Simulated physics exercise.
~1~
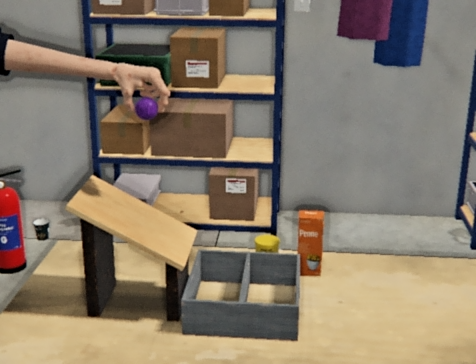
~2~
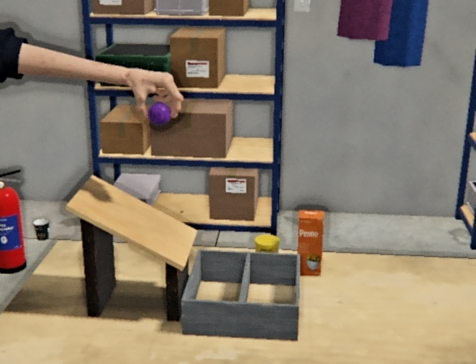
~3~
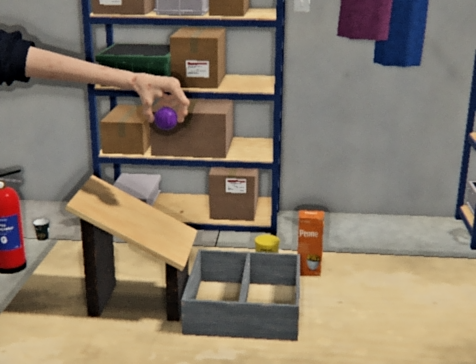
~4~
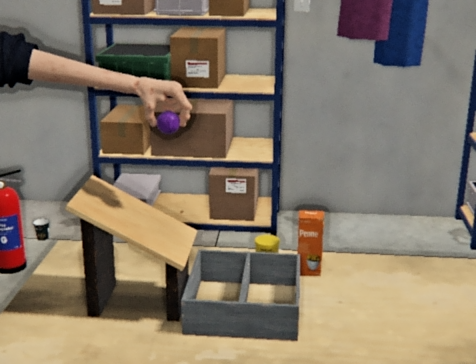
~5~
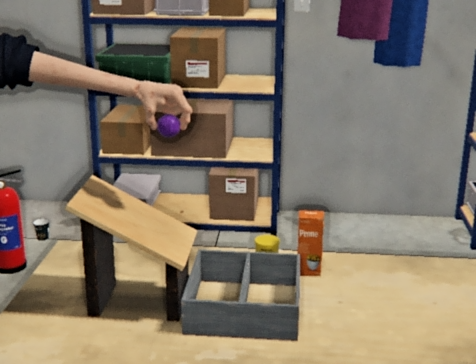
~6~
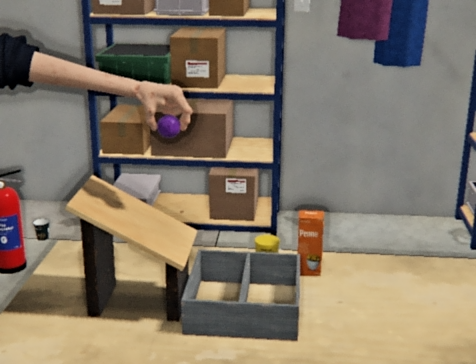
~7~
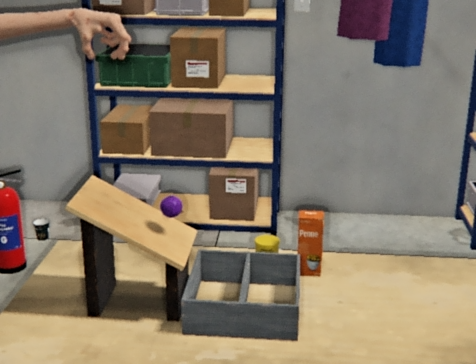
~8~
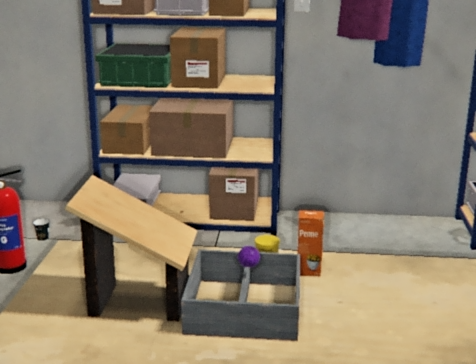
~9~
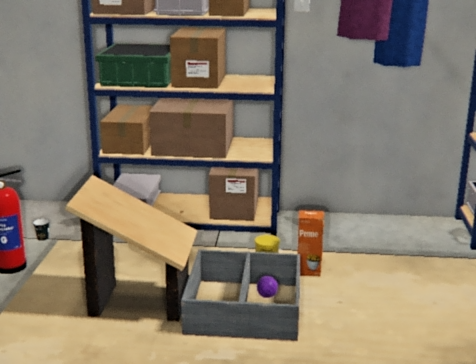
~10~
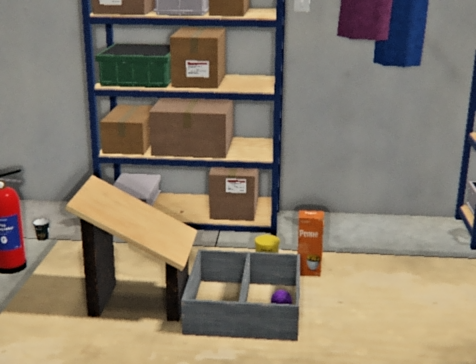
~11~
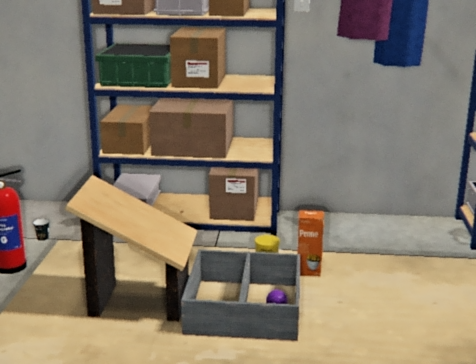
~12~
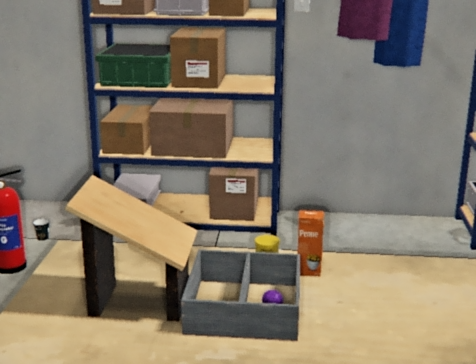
In a storeroom seen from the front and slightly above, a slanted wooden board stands beside a grey tray with two bays, with a red extinguisher at the left, shelves of boxes behind, and a yellow tin and an orange carton behind the tray. A hand holds a small round purple onion above the board, shifting it slightly right and down. The fingers let go and the hand withdraws to the left as the onion drops toward the board. It travels right over the tray and falls into the farther bay. There it drifts slightly left and ends inside that right-hand bay.
